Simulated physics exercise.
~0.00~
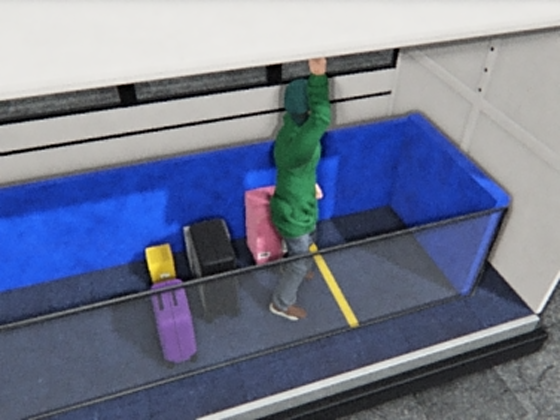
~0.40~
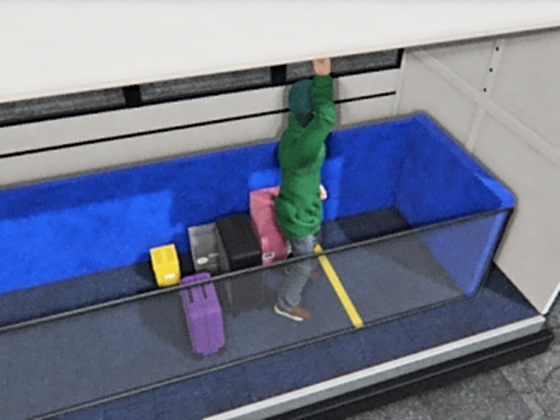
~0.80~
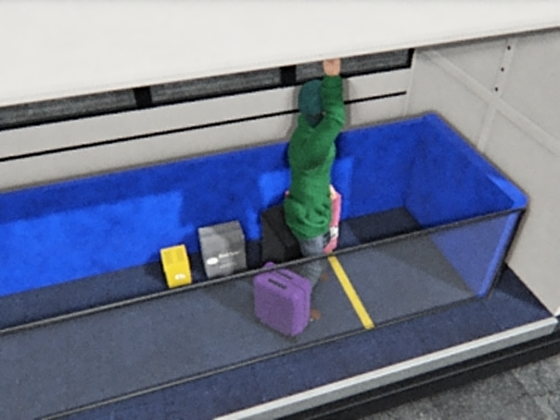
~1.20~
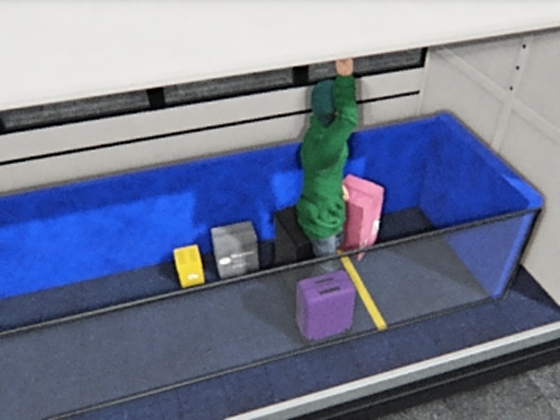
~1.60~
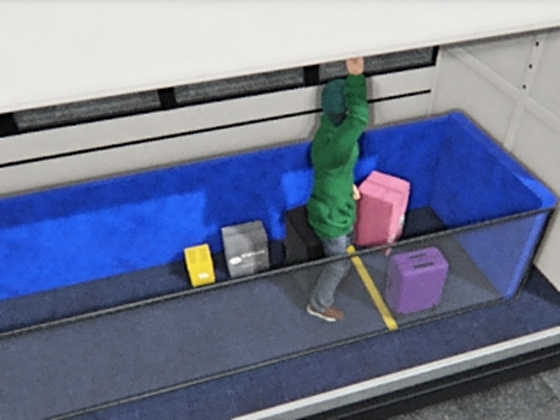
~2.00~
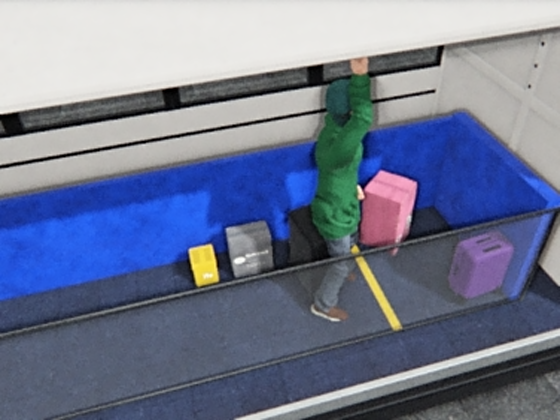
Purple suitcase sliding right across a shuttle's luggage bay, past a standing person holding on, and ending beyond the yellow line.
